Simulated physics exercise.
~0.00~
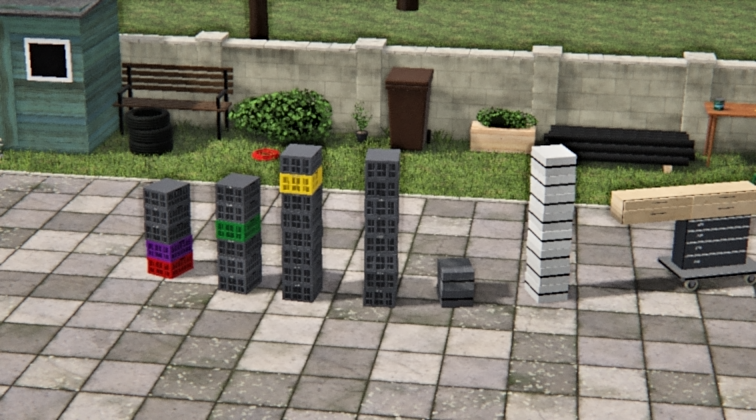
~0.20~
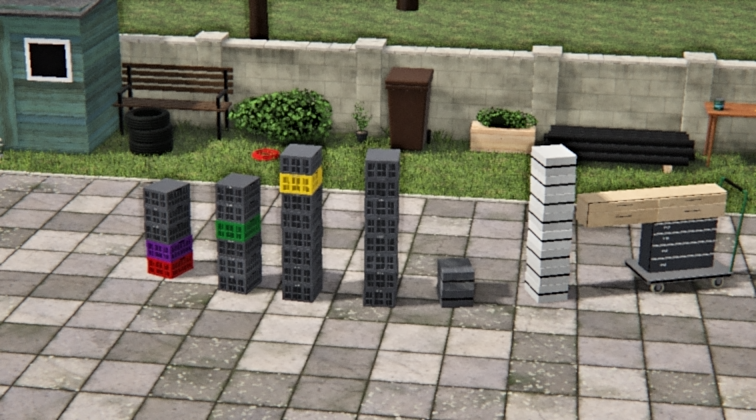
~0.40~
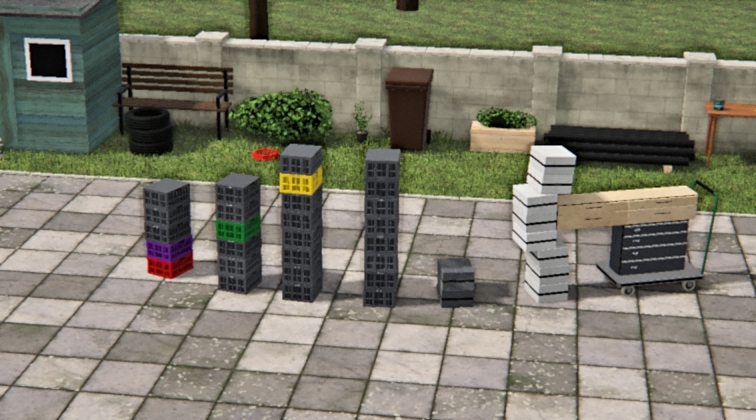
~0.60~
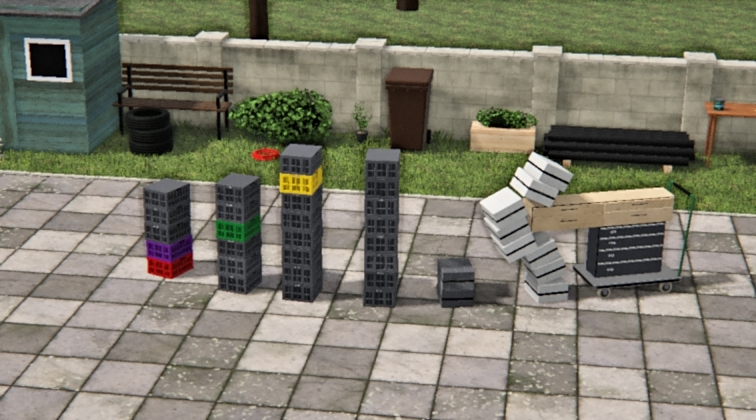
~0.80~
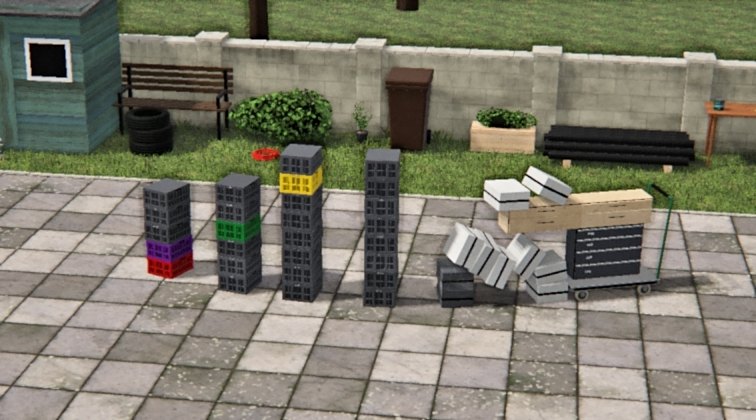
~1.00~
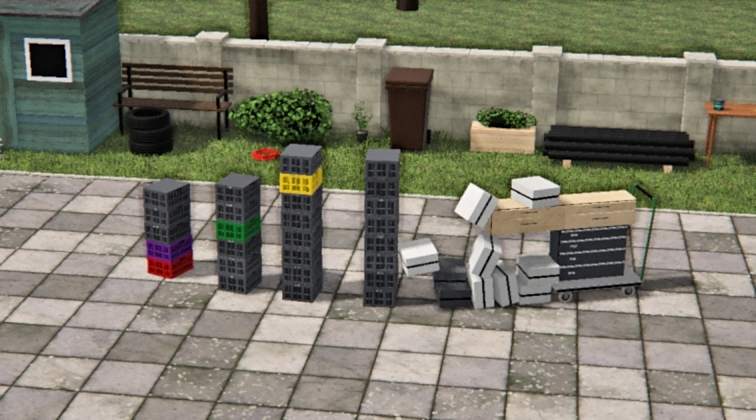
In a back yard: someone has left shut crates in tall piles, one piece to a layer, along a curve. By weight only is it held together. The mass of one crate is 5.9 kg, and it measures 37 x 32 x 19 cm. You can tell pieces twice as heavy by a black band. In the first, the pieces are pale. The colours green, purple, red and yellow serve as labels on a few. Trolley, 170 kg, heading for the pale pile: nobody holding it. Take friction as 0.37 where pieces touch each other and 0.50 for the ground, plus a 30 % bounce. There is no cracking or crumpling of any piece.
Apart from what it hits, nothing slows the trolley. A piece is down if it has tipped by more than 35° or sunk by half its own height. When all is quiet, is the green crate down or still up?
In the end the green crate stays upright.
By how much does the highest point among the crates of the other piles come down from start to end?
I make it close to 0 cm.
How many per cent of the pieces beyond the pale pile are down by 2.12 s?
At that instant, 0 percent.
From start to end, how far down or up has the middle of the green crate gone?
Its middle ends around 0 cm lower.
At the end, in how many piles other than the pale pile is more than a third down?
Total count: 0.
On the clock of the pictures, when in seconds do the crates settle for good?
That happens at roughly 2.5 seconds.
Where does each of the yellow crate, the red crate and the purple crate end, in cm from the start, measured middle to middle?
Here yellow ends up 0 centimetres away, red 0 centimetres and purple 0 centimetres.
By 1.06 s, 6 of the pale pile down; none of the 29 other crates down, 4 disturbed; green crate unmoved.
By 1.20 s, 6 of the pale pile down; none of the 29 other crates down, 9 disturbed; green crate unmoved.
By 2.12 s, 6 of the pale pile down; none of the 29 other crates down, 8 disturbed; green crate unmoved.
When it is over (2.9 s), 6 of the pale pile down; none of the 29 other crates down, 8 disturbed; green crate unmoved; yellow crate unmoved; red crate unmoved. In pixels of the last frame, middles, green crate near (238, 225), yellow crate near (301, 178).
